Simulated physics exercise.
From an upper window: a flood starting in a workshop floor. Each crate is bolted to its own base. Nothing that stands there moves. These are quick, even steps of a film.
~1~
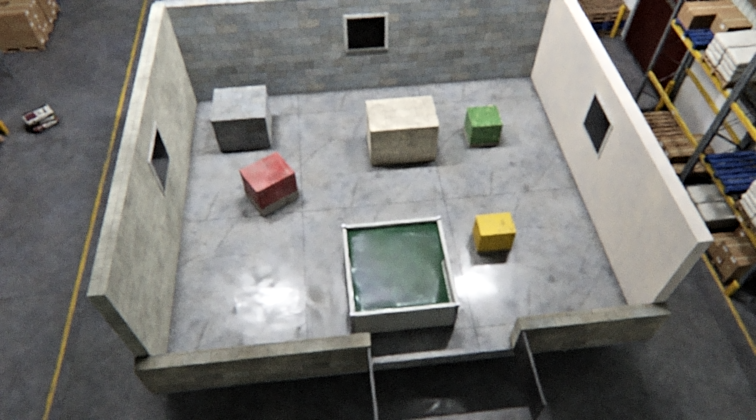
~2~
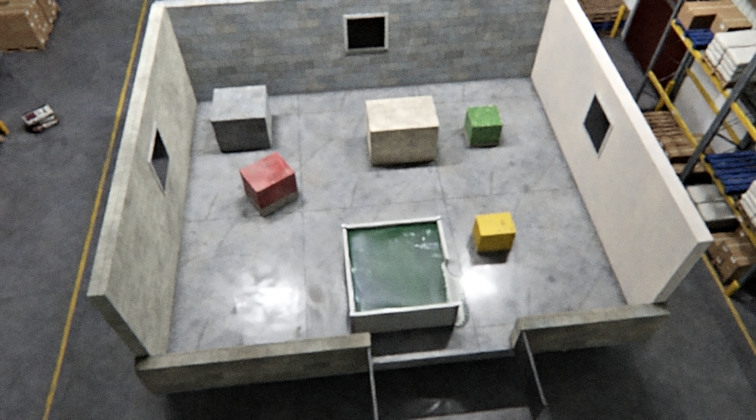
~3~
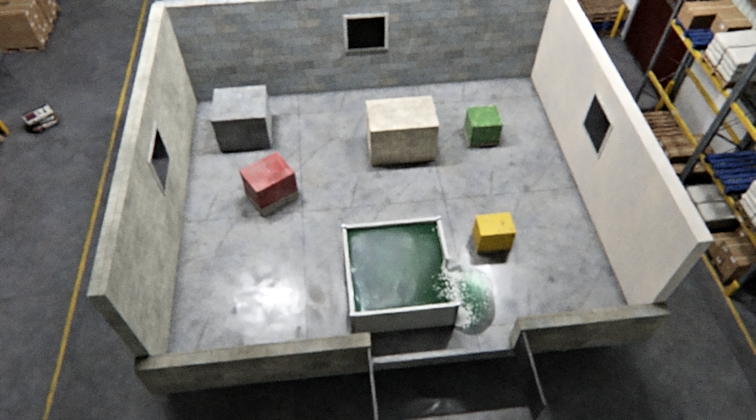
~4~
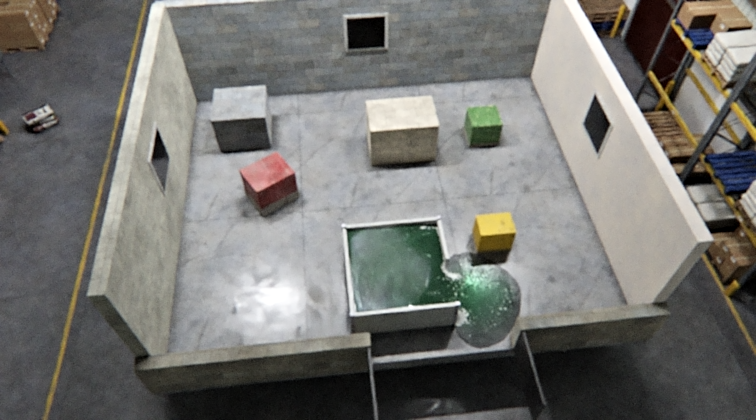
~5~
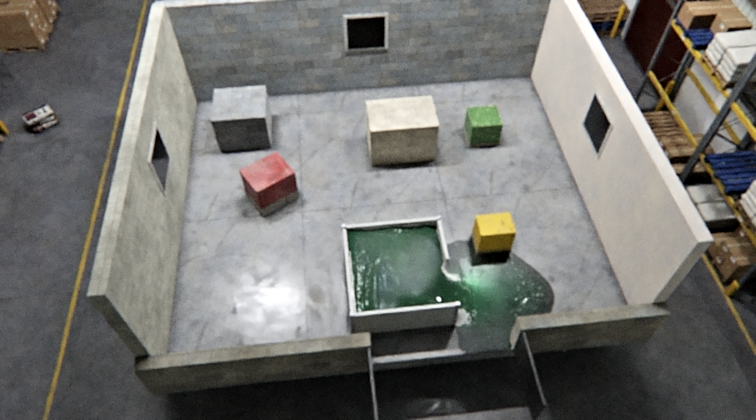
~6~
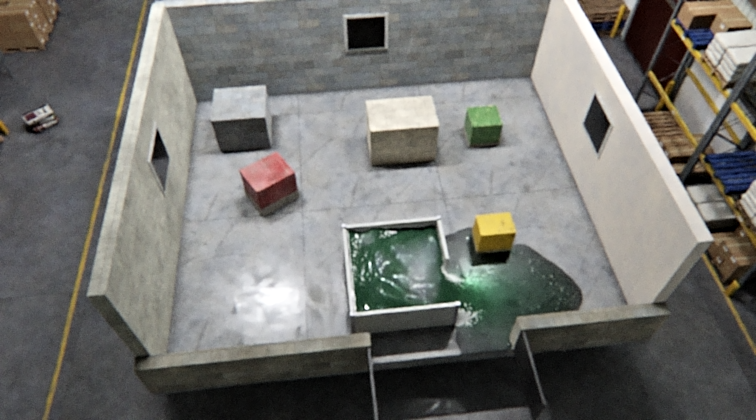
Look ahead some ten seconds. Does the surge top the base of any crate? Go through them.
The red crate escapes dry; the green crate is wetted; the yellow crate is wetted.
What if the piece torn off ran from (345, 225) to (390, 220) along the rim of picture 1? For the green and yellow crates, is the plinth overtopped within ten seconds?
The green crate keeps dry; the yellow crate is spared.
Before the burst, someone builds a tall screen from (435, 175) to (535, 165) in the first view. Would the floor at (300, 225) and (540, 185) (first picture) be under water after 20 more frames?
In that order: Dry, flooded.
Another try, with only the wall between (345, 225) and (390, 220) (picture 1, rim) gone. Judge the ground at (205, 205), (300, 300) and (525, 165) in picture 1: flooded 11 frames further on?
One after the other: Free of water, free of water, not flooded.
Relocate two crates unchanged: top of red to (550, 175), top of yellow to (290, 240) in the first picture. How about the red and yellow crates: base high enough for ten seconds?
One by one: Red crate takes water, yellow crate is safe.
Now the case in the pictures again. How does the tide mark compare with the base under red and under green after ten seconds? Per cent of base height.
Roughly 10 per cent, then 160 per cent.
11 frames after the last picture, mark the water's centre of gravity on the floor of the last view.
Around (469, 281).
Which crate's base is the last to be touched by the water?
I say the red crate.
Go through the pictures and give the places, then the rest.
The tank at (398, 266) is whole and still, in the first picture.
Water pours out at (448, 293) and has run to (453, 277), in the second picture.
Water pours out at (448, 295) and has run to (486, 282), in the third picture.
Water pours out at (448, 295) and has run to (512, 282), in the fourth picture.
Water pours out at (448, 295) and has run to (549, 298), in the fifth picture.
Water pours out at (448, 295) and has run to (577, 295), in the sixth picture.
A moment on, water covers 15 % of the floor; the red crate not reached, the green crate not reached, the yellow crate water round its plinth.
Next, water covers 15 % of the floor; the red crate not reached, the green crate not reached, the yellow crate water round its plinth.
Then, water covers 25 % of the floor; the red crate not reached, the green crate water round its plinth, the yellow crate water round its plinth.
Later, water covers 40 % of the floor; the red crate not reached, the green crate water round its plinth, the yellow crate water round its plinth.
In the end, water covers 65 % of the floor; the red crate stayed above the water, the green crate was topped, the yellow crate was topped.
